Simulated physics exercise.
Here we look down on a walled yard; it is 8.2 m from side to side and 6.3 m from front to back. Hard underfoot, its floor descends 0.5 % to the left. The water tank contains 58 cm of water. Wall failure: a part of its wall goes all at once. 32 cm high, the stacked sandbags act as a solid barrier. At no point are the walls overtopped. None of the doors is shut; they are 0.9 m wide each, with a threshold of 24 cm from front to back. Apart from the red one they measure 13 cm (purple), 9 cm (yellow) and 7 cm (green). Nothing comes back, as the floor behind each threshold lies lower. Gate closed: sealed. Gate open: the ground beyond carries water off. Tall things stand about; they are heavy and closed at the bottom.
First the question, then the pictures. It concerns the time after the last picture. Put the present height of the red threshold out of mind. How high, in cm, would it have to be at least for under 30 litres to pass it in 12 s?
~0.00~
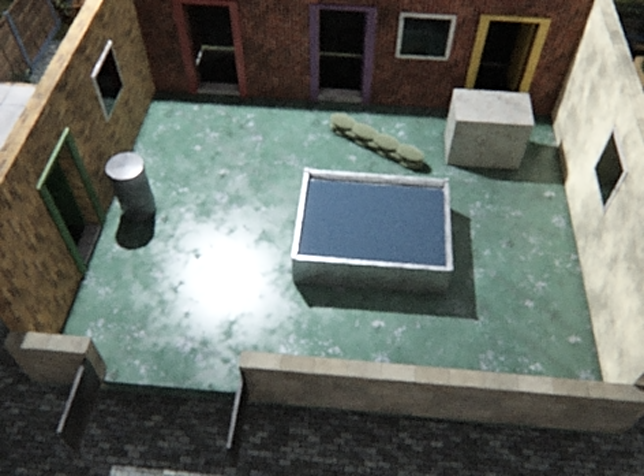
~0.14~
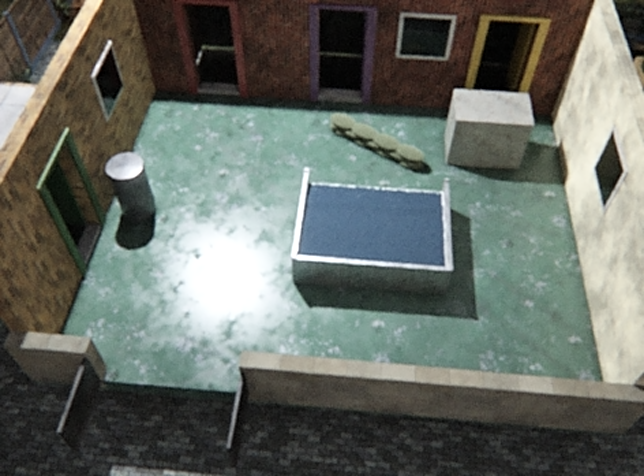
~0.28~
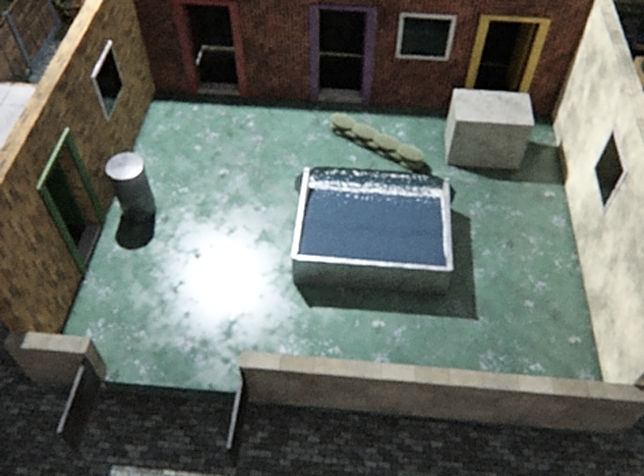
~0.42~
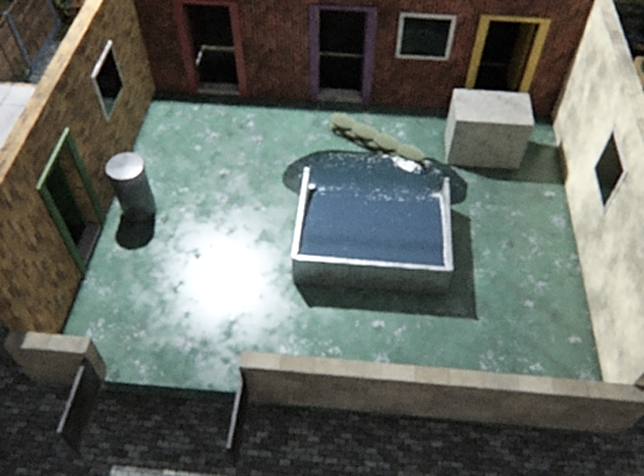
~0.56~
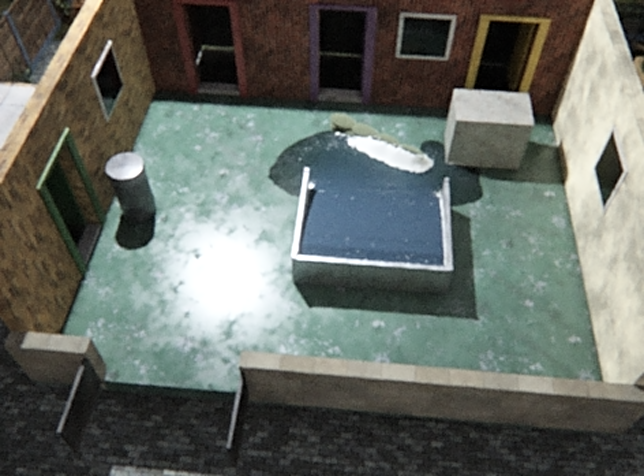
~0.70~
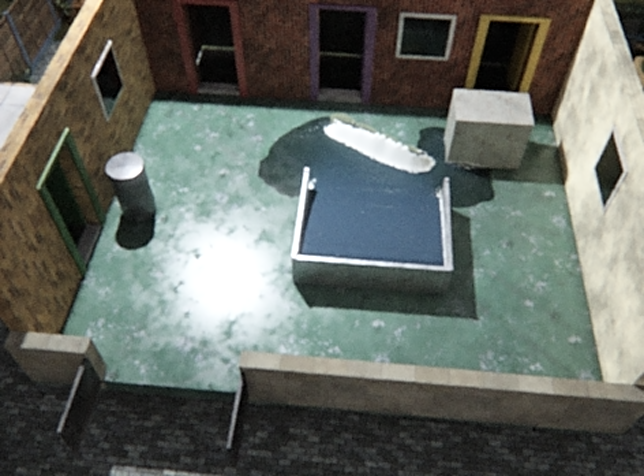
At least about 11 cm.
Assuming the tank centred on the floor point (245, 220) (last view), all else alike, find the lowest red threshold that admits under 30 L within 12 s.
About 23 centimetres.
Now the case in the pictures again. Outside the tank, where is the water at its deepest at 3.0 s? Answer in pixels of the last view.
Look close to (152, 101).
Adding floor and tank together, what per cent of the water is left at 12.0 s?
Roughly 90 percent of the water remains.
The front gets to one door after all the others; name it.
Green, last of all.
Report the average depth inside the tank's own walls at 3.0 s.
Average depth: Approx. 14 cm.
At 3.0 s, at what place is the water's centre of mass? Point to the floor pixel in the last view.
(333, 169).
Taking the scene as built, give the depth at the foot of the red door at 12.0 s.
Some 6.0 cm.
After 1.4 s water covers 20 % of the floor, deepest (42 cm) near (385, 160); it has not reached the red door.
After 3.0 s water covers 40 % of the floor, deepest (38 cm) near (152, 101); 14 cm at the red door, 12 litres in over its 10 cm threshold.
After 12.0 s water covers 95 % of the floor, deepest (10 cm) near (126, 192); 6 cm at the red door, 40 litres in over its 10 cm threshold.
At the red door as built, the water arrived by 1.7 s and peaked near 16 cm at 2.2 s.
With a threshold of 10 cm, 41 litres would have come in within the 12 s; with 13.5 cm, 14 litres. So under 30 litres takes about 11 cm.
